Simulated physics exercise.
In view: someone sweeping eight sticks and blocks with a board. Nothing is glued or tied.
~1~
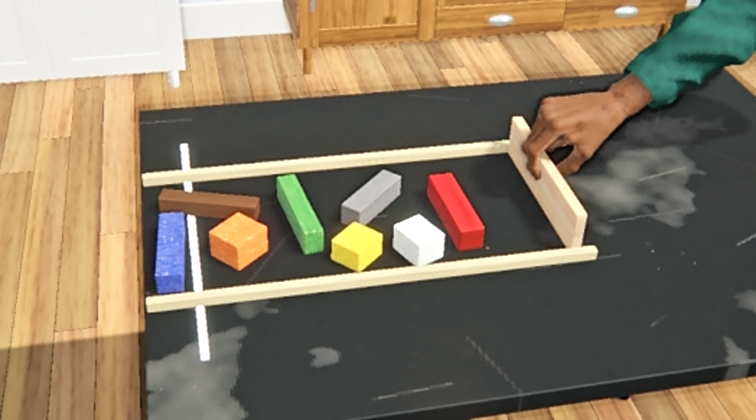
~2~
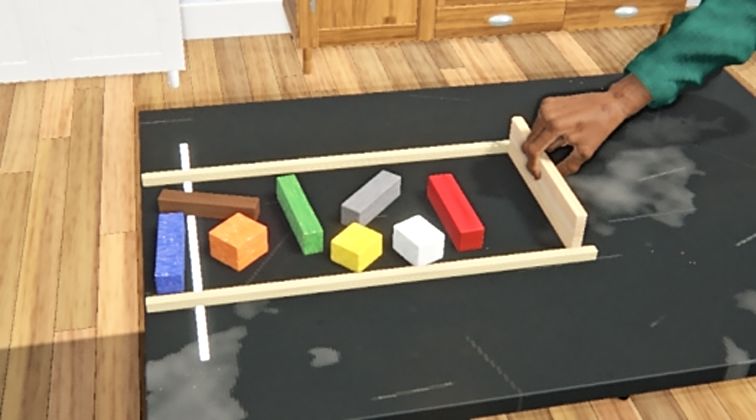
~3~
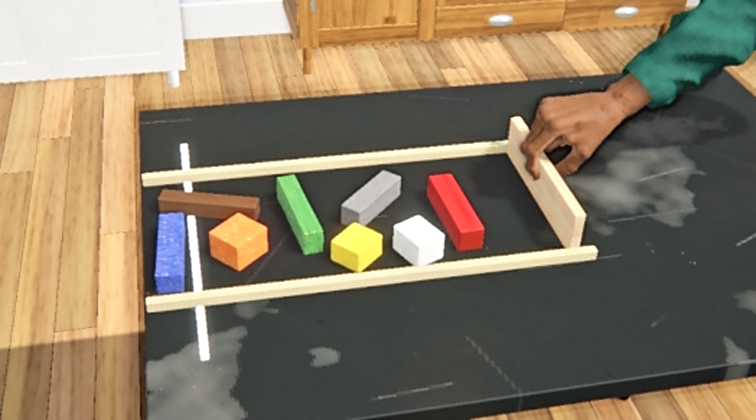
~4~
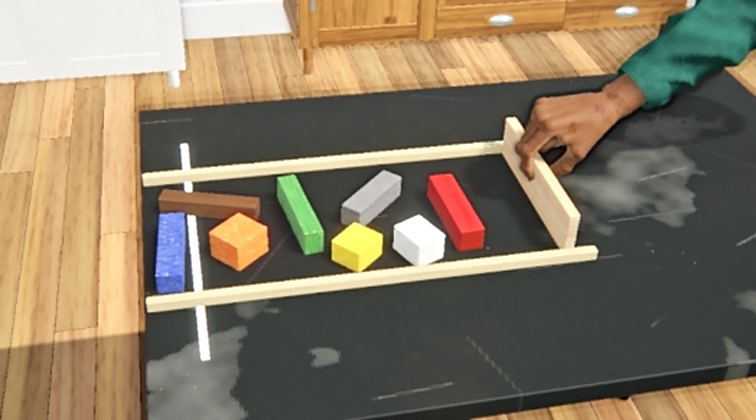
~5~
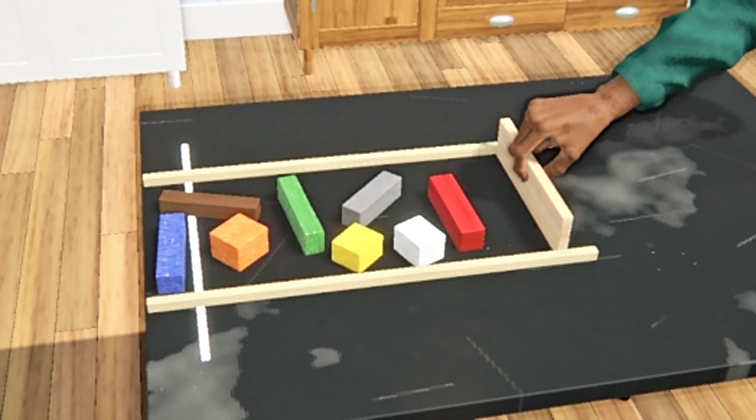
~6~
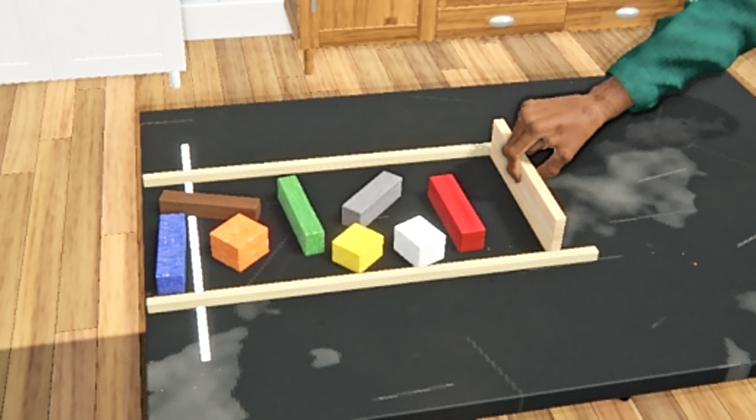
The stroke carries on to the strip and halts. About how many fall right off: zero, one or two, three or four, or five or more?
As it turns out, the number that fall off is five or more.
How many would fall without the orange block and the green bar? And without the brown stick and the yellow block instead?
Fallen: 3, and 3 in the other try.
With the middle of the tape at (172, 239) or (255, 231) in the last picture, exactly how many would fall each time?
In that order 7 and 1.
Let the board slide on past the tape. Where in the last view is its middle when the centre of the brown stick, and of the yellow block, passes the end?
At (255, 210) for the brown stick; at (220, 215) for the yellow block.
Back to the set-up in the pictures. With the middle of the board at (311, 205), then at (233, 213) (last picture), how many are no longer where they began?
At the one place 7, at the other 8.
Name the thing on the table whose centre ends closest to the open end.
The white block.
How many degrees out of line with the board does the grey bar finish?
About 0°.
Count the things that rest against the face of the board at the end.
The number is 1.
A little later, none off yet; blue bar at rest near (172, 253); brown stick at rest near (210, 206); orange block at rest near (240, 242).
Next, none off yet; blue bar moving near (166, 253); brown stick shifted a little near (178, 209); orange block shifted about its own width near (207, 242).
When it is over, the number that fall off is five or more; down, yellow block, green bar, orange block, brown stick and blue bar.
